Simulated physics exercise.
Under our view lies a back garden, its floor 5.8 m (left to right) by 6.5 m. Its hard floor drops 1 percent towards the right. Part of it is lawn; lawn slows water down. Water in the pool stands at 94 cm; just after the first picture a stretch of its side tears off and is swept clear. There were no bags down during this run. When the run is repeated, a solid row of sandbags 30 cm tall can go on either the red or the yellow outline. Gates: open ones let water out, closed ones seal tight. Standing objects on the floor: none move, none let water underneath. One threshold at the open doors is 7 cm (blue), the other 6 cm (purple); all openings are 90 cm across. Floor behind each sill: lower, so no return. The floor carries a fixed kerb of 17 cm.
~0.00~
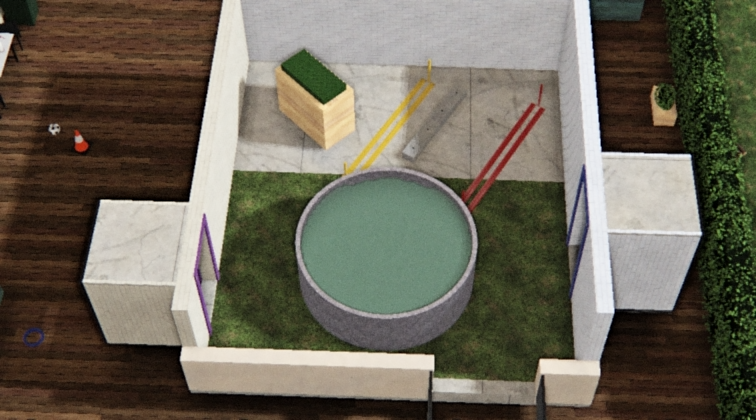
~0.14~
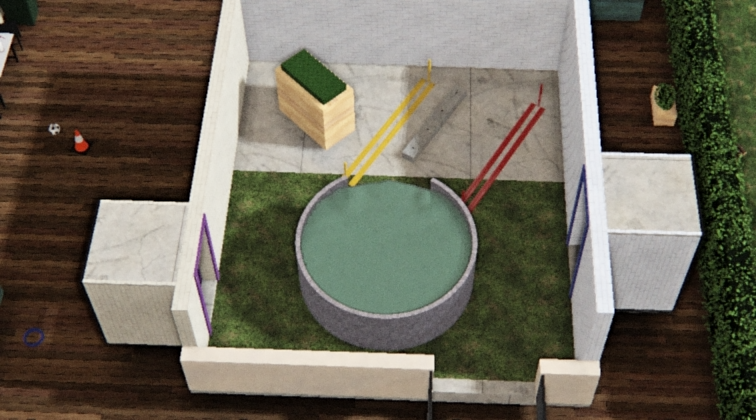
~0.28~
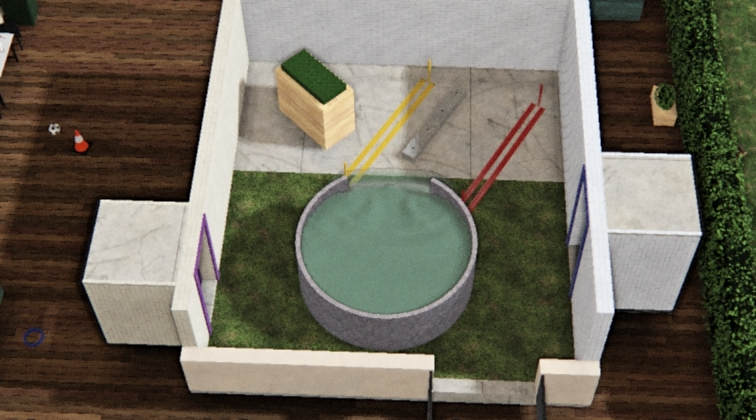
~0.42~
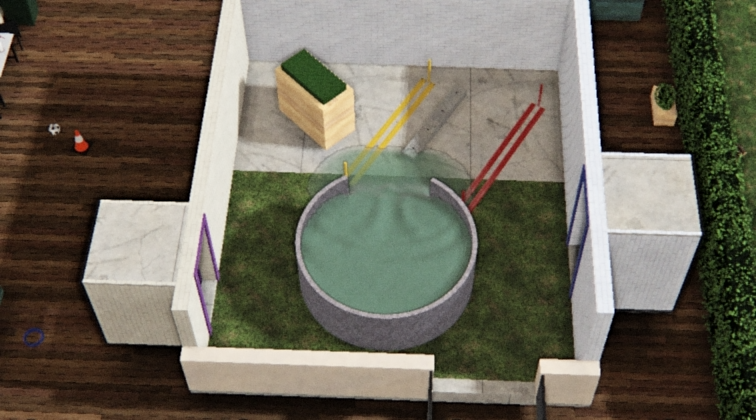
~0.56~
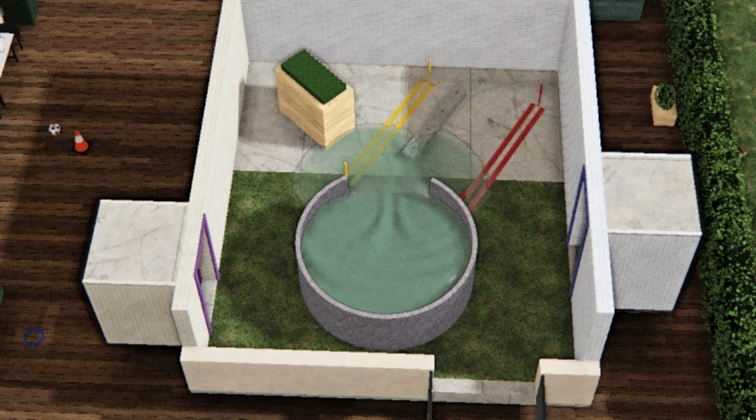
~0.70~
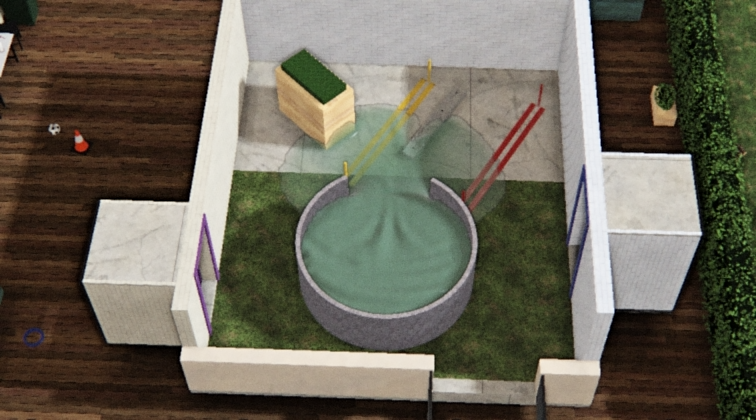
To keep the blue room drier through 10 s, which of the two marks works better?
The red mark works better.
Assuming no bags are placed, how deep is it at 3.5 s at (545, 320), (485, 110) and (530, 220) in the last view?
In order, roughly 0, 29 and 12 cm.
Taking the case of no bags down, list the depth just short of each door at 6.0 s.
Blue 10 cm, purple 10 cm.
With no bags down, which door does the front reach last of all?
Purple.
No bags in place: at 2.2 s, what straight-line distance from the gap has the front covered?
4.4 m.
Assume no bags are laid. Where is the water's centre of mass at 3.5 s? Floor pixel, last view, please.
At about (403, 175).
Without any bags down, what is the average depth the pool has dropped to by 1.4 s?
Mean depth roughly 63 cm.
After 1.4 s water covers 50 % of the floor and is deepest (52 cm) near (348, 140) in the run without bags; in at the blue door, 0 L with no bags, 0 L with the row on red, 0 L on yellow.
After 2.2 s water covers 60 % of the floor and is deepest (62 cm) near (555, 80) in the run without bags; in at the blue door, 0 L with no bags, 0 L with the row on red, 0 L on yellow.
After 3.5 s water covers 65 % of the floor and is deepest (42 cm) near (554, 72) in the run without bags; in at the blue door, 0 L with no bags, 0 L with the row on red, 0 L on yellow.
After 6.0 s water covers 95 % of the floor and is deepest (26 cm) near (545, 72) in the run without bags; in at the blue door, 11 L with no bags, 1 L with the row on red, 17 L on yellow.
After 10.0 s water covers 100 % of the floor and is deepest (19 cm) near (572, 383) in the run without bags; in at the blue door, 49 L with no bags, 30 L with the row on red, 80 L on yellow.
